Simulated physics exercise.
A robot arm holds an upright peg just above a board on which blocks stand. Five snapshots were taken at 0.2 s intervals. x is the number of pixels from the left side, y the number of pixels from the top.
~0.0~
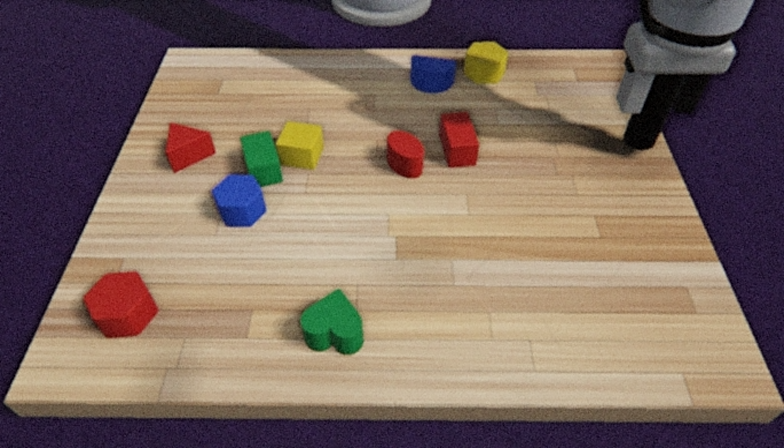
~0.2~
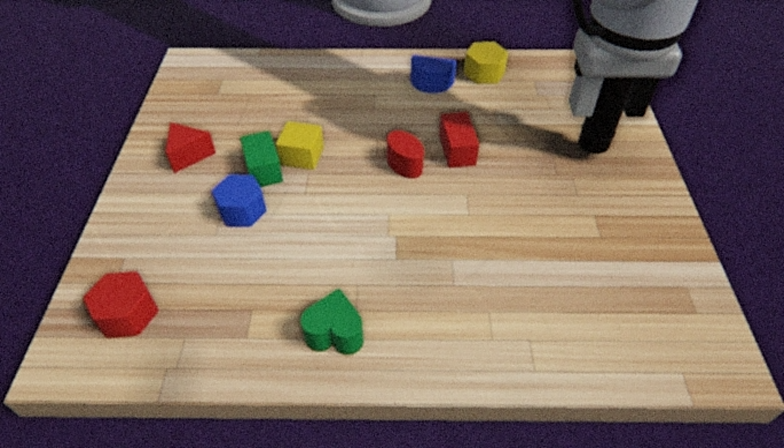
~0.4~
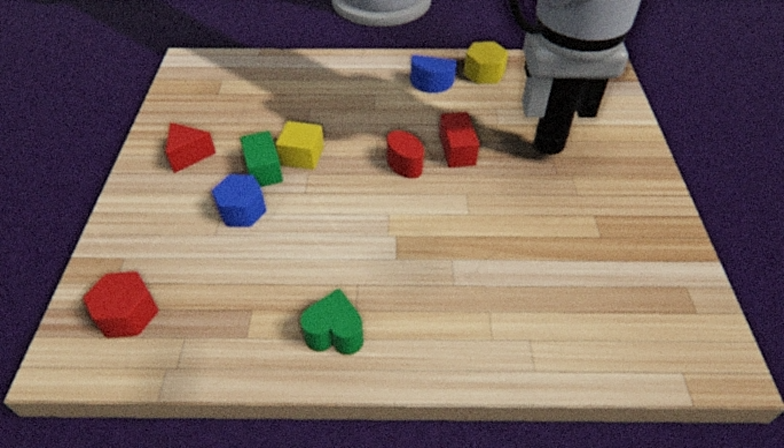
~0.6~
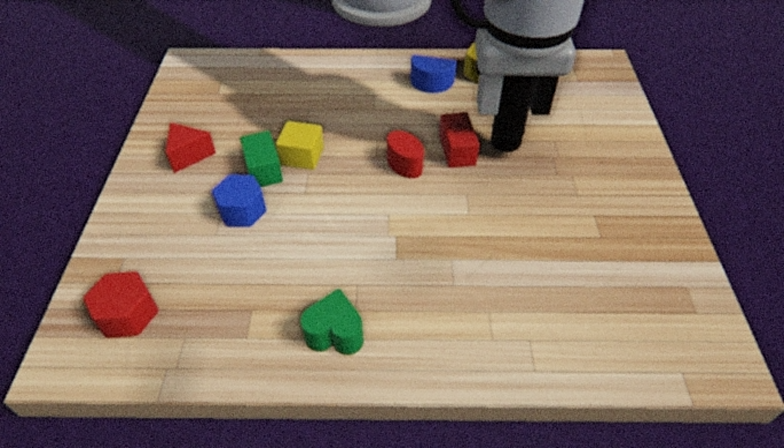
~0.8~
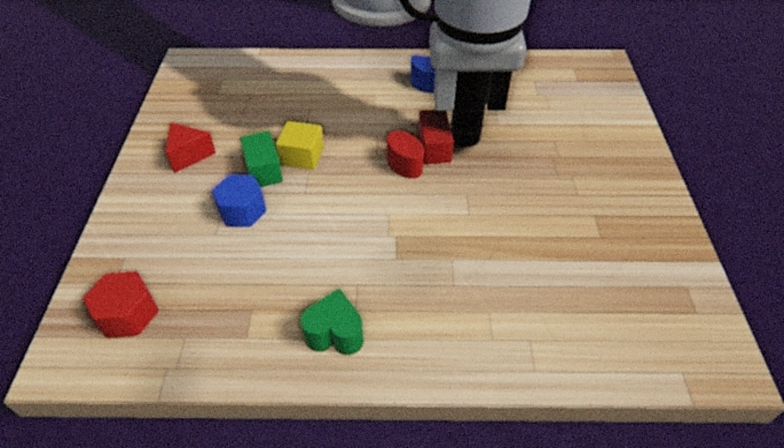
On a wooden board scattered with red, green, blue and yellow blocks, a robot arm moves its dark upright peg steadily left across the far side, then pushes a red rectangular block a short way left, up close to a red oval one.
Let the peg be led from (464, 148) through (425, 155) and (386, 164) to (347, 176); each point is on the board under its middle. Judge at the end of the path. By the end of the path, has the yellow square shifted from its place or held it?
That one moves away.
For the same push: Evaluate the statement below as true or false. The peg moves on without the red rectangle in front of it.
False
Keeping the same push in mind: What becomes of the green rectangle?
The green rectangle is moved.
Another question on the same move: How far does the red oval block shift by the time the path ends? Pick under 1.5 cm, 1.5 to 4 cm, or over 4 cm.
Over 4 cm.
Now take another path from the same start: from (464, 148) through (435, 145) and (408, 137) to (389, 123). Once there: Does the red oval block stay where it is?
Answer: No.
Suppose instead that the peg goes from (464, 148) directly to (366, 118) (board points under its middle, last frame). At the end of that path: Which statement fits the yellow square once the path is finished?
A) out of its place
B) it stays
B (it stays)
On the path given first. One third of the way, peg (425, 146); red oval block (368, 150), turned 25° clockwise; red rectangle (394, 134).
Two thirds of the way, peg (386, 155); red oval block (325, 156), turned 30° clockwise; red rectangle (354, 141).
At the end, peg (346, 166); green rectangle (247, 147); yellow square (284, 130), turned 20° clockwise; red oval block (280, 167), turned 35° clockwise; red rectangle (313, 152).
